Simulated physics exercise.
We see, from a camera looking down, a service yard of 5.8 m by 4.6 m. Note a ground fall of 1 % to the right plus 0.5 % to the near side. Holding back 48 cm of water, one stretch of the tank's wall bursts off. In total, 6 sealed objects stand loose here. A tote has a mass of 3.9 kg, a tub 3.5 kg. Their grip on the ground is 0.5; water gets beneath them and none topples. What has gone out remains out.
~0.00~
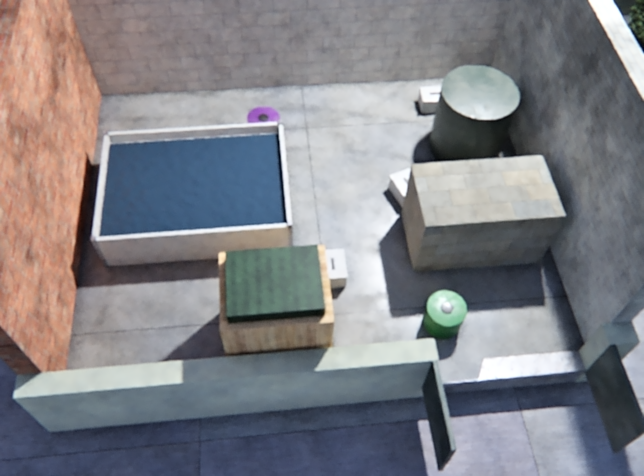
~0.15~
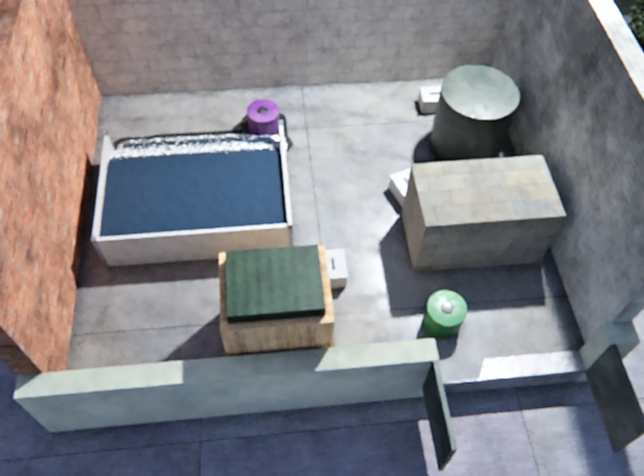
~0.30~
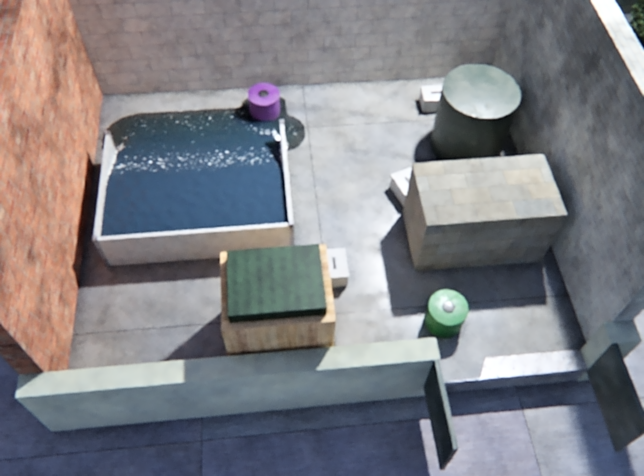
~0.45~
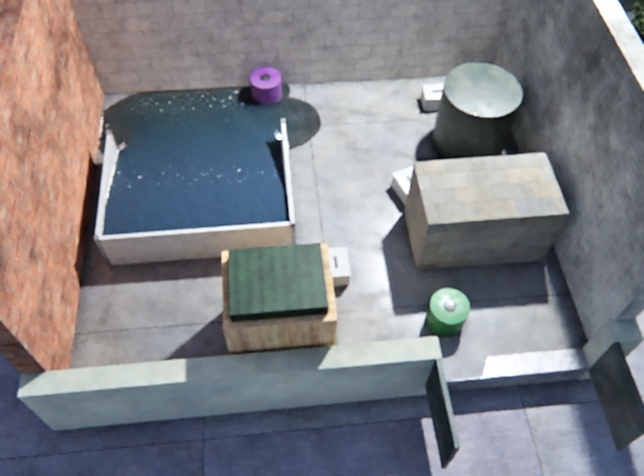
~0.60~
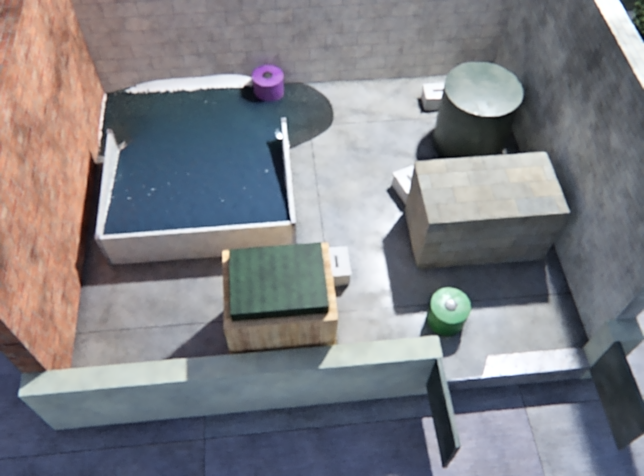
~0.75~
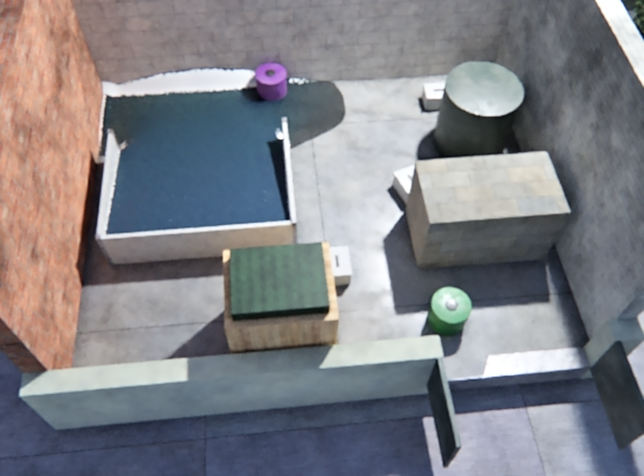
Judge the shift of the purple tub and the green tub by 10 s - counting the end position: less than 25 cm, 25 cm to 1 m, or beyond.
In short: Purple tub carried a long way, green tub moved a little.
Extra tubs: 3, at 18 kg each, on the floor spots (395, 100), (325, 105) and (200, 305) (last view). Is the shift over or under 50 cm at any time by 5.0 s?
Taking them in the order given: Exceeds it, exceeds it and falls short.
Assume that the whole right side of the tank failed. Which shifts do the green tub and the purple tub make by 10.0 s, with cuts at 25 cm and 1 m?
First the green tub: It is carried a long way; as for the purple tub, it is carried a long way.
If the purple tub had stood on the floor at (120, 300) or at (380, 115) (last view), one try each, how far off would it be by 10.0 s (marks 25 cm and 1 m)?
I'd say it drifts a short distance on the first try and it lands far off on the second.
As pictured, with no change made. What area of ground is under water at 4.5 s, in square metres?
I'd estimate close to 18 m2.
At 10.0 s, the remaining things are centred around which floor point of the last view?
Averaged position, last view: Near pixel (467, 207).
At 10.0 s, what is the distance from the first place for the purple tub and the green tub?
Roughly 300 cm and 50 cm.
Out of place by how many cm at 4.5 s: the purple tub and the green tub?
Shifts: Around 300 and 0 cm.
After 2.0 s the purple tub is near (400, 107), 1.8 m from its start, aground; the green tub is near (451, 305), 0.0 m from its start, aground; 0 of 6 are out; 0 afloat.
After 4.5 s the purple tub is near (484, 162), 3.0 m from its start, afloat; the green tub is near (451, 305), 0.0 m from its start, aground; 0 of 6 are out; 4 afloat.
After 7.0 s the purple tub is near (458, 169), 2.7 m from its start, afloat; the green tub is near (451, 305), 0.0 m from its start, aground; 0 of 6 are out; 4 afloat.
After 10.0 s the purple tub is near (477, 165), 2.9 m from its start, afloat; the green tub is near (489, 286), 0.5 m from its start, afloat; 0 of 6 are out; 6 afloat.
